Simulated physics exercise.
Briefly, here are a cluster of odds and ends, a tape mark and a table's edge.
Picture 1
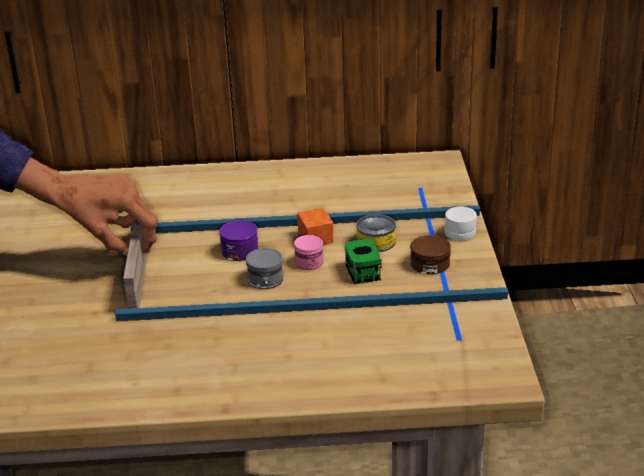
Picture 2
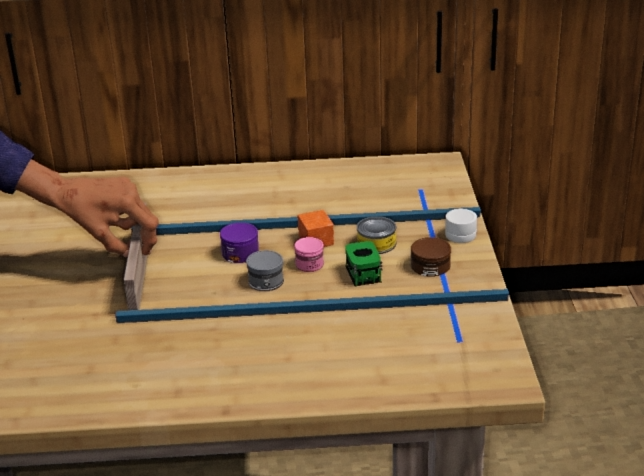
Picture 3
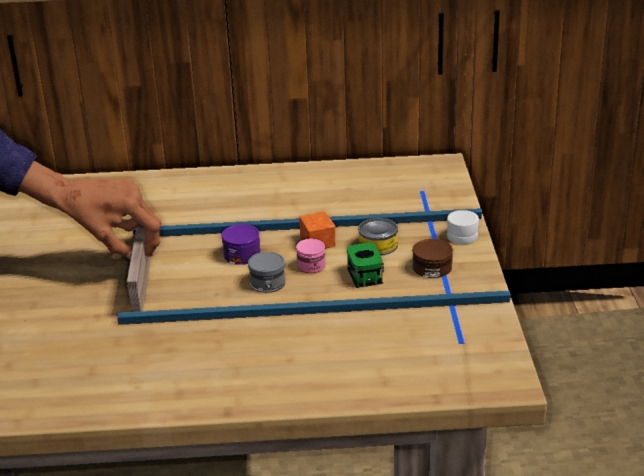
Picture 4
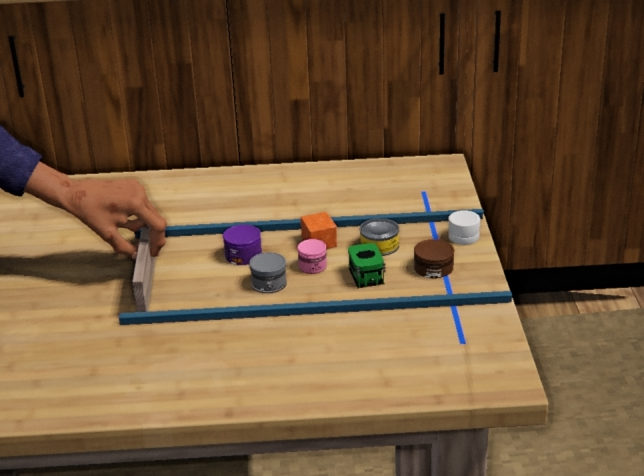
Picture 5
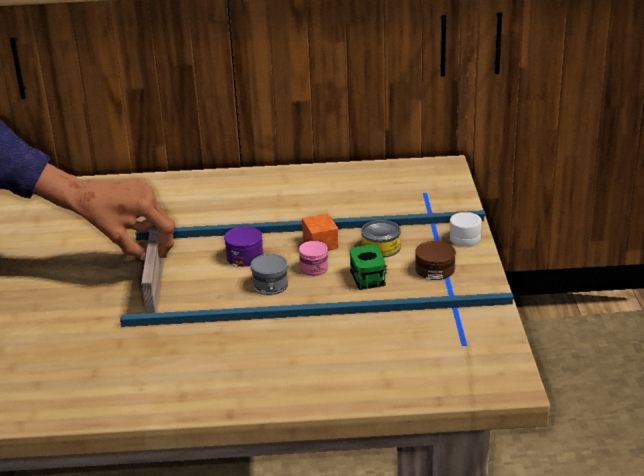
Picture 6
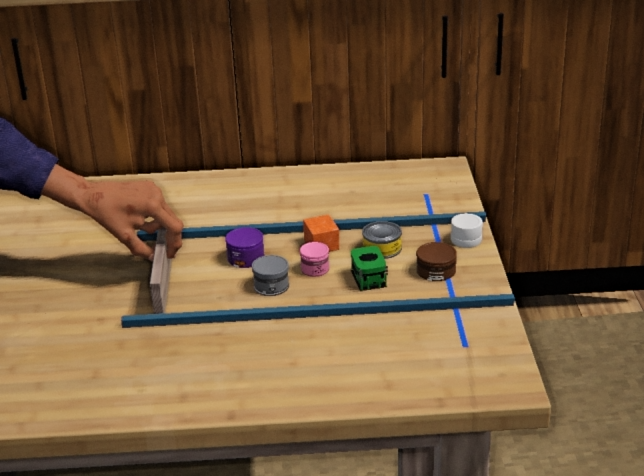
On a wooden table, between two blue rails, a hand slid an upright board slightly to the right toward a group of small colourful containers, which stayed where they were around a blue line.
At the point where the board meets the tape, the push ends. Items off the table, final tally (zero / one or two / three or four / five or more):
Count them up and one or two have fallen.
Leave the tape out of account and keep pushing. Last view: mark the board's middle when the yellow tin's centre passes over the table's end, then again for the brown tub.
With the yellow tin it sits around (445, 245), with the brown tub around (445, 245).
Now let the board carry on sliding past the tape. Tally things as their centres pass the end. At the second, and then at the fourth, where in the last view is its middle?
It sits near (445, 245), and then near (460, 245).
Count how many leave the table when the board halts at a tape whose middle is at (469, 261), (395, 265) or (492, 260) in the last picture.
Tallies in the order given: 4, 0, 8.
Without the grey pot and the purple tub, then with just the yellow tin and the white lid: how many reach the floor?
Count: 1 (first case); 0 (second).
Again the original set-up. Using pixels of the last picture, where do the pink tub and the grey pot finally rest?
Result: One about (459, 257), other about (469, 279).
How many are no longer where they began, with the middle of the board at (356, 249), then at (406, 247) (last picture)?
First 7, after that 8.
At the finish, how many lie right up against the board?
It adds up to 4.
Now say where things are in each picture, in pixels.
The first picture shows white lid (461, 224); brown tub (430, 255); yellow tin (376, 233); board (138, 255); tape (438, 256).
The second picture shows brown tub (431, 257); pink tub (309, 255).
The third picture shows yellow tin (378, 237); purple tub (241, 245).
The fourth picture shows white lid (464, 228); green case (366, 265).
The fifth picture shows brown tub (435, 261); grey pot (270, 274).
The sixth picture shows white lid (467, 231); brown tub (436, 262); yellow tin (382, 240); board (163, 260); tape (444, 262).
Soon after, none off yet; white lid at rest near (467, 231); brown tub at rest near (436, 262); yellow tin at rest near (382, 240).
After that, none off yet; white lid at rest near (467, 231); brown tub displaced a little near (447, 260); yellow tin displaced about its own width near (410, 237).
In the end, the number that fall off is one or two; gone, white lid.
